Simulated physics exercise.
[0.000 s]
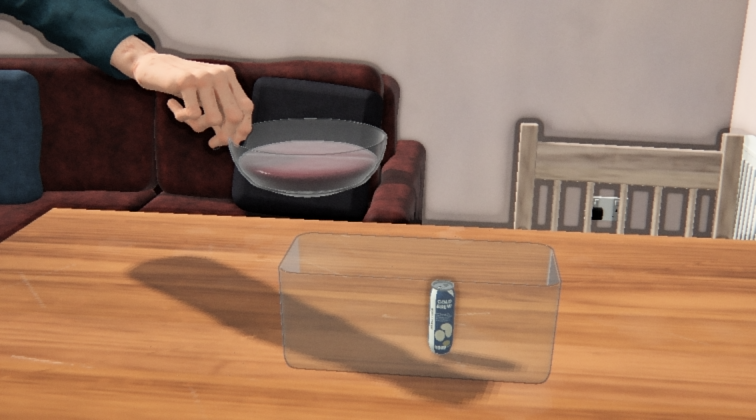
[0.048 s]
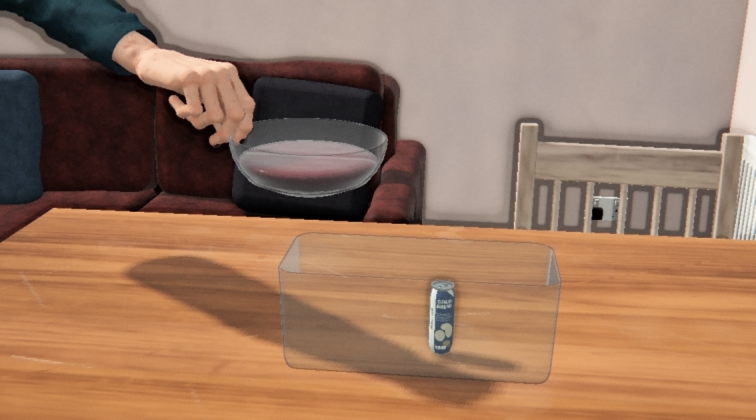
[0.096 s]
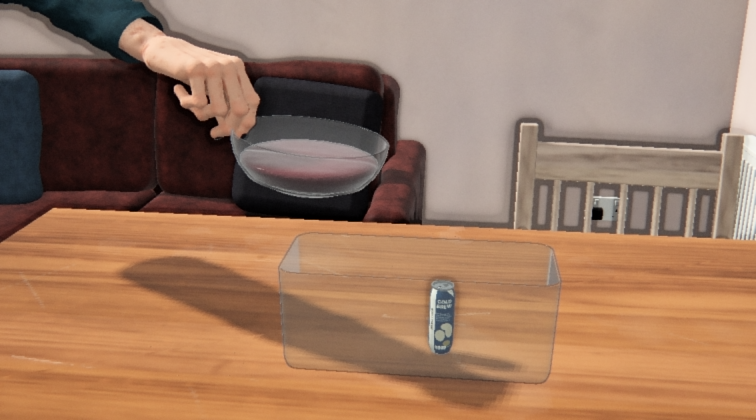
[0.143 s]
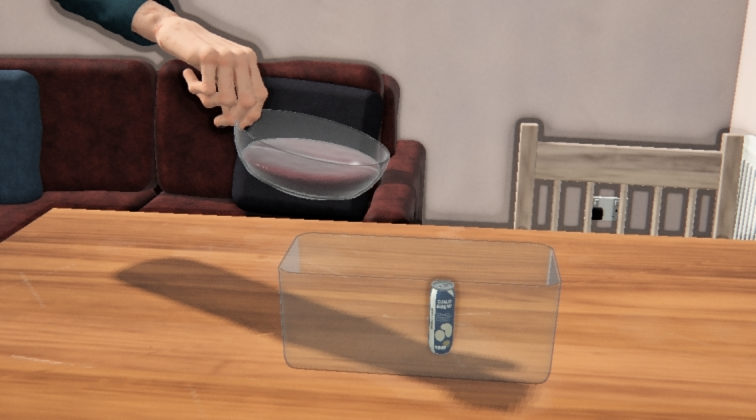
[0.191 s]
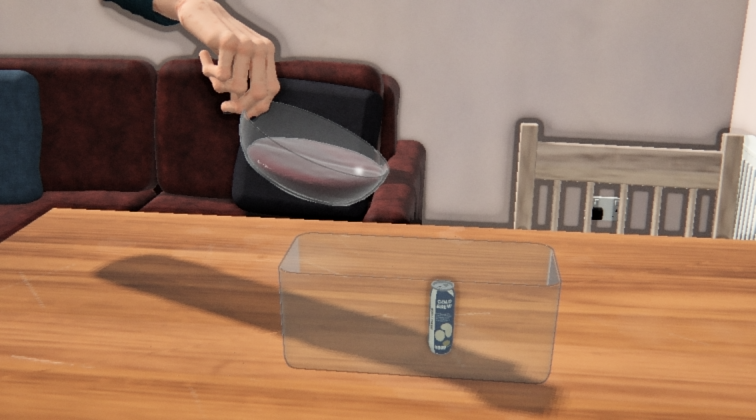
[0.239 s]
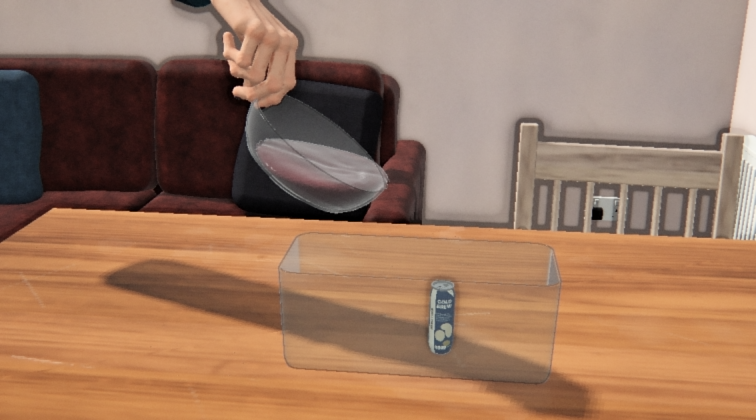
A hand tilting a clear round bowl of water steadily down to the right above an oblong basin with a tin behind its clear wall.
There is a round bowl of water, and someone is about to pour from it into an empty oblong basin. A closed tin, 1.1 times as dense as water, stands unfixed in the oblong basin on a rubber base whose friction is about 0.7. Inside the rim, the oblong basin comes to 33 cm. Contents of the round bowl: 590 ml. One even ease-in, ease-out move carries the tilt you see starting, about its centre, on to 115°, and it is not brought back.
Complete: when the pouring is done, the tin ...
... has gone over.
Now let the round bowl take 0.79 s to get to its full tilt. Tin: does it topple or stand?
So the tin will tip over.
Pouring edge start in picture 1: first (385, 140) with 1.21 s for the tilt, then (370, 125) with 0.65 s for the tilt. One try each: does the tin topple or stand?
Run one: It does not tip. Run two: It tumbles.
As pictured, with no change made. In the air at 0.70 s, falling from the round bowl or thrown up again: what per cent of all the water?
3 per cent or so.
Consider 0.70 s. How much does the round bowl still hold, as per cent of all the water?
About 0 percent.
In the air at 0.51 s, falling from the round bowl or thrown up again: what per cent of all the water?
Near 6 per cent at that time.
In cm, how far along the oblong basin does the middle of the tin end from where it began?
Around 8.5 cm.
After 0.51 s the tilt is 104° and 1 per cent is still to pour; the tin stands where it began.
After 0.70 s the tilt is 115° and 0 per cent is still to pour; the tin leans 26°.
After 0.91 s the tilt is 115° and 0 per cent is still to pour; the tin leans 57°.
After 1.13 s the tilt is 115° and 0 per cent is still to pour; the tin lies on its side.
In the end the tin lies on its side.
